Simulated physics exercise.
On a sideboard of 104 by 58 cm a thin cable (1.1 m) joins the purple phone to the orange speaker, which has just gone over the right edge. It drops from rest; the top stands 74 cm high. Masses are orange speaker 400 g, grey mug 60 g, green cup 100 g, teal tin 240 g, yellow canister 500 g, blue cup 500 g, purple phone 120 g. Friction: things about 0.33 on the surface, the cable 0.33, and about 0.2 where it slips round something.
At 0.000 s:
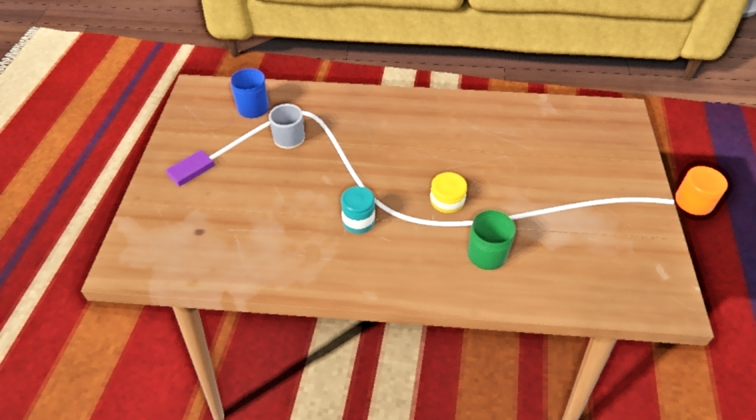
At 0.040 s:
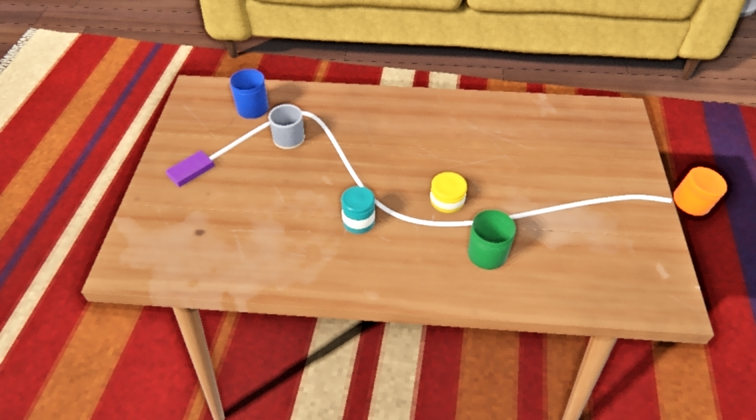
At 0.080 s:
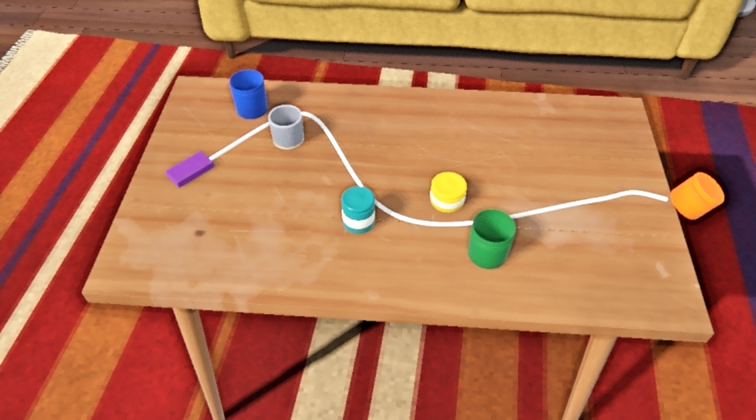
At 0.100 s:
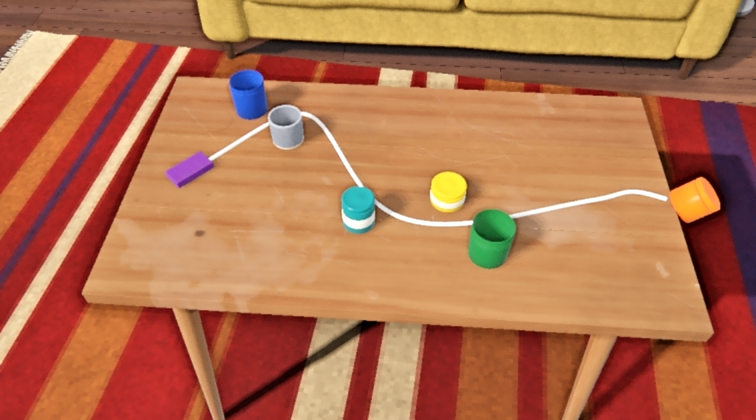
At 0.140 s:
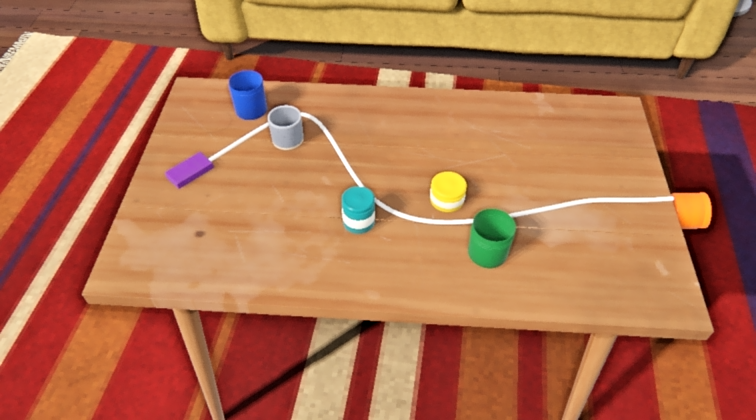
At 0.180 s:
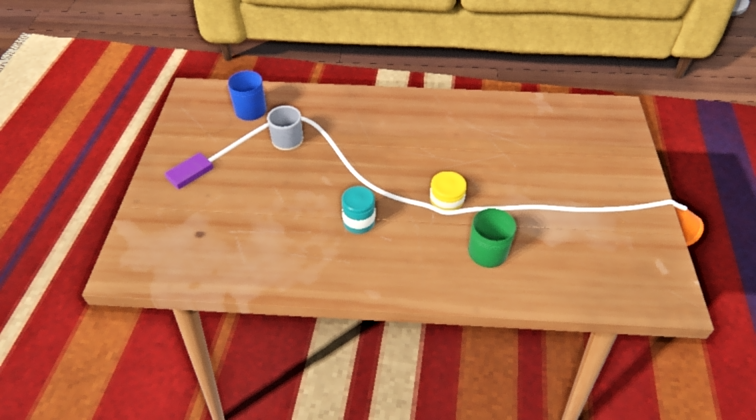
On a wooden table above a striped rug, a thin white cable winds from a purple block past mugs and tins to an orange cup-shaped object at the right edge. The orange object tilts and sinks beside the edge, mostly passing out of view, while the cable straightens and shifts toward the yellow canister.
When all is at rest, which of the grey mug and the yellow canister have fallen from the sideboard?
In order: The grey mug goes over the edge; the yellow canister stays on.
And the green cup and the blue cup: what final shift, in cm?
Green cup 0 cm, blue cup 0 cm.
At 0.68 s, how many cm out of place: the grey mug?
About: Grey mug off the top.
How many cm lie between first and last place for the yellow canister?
About: Yellow canister 4 cm.
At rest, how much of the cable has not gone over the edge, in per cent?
Some 40 per cent of it.
At 0.4 s, the cable's tail end at (318, 184); grey mug 31 cm off its start, purple phone 22 cm off its start, orange speaker over the edge.
At 0.7 s, the cable's tail end at (435, 213); grey mug over the edge, yellow canister 3 cm off its start, purple phone 46 cm off its start.
At 0.9 s, the cable's tail end at (444, 217); grey mug over the edge, yellow canister 3 cm off its start at (466, 184), purple phone 48 cm off its start at (435, 196).
At 1.2 s, the cable's tail end at (444, 217); grey mug over the edge, yellow canister 3 cm off its start, purple phone 48 cm off its start.
At 2.4 s, the cable's tail end at (444, 217); grey mug over the edge, yellow canister 3 cm off its start at (466, 184), purple phone 48 cm off its start at (435, 196), orange speaker over the edge.
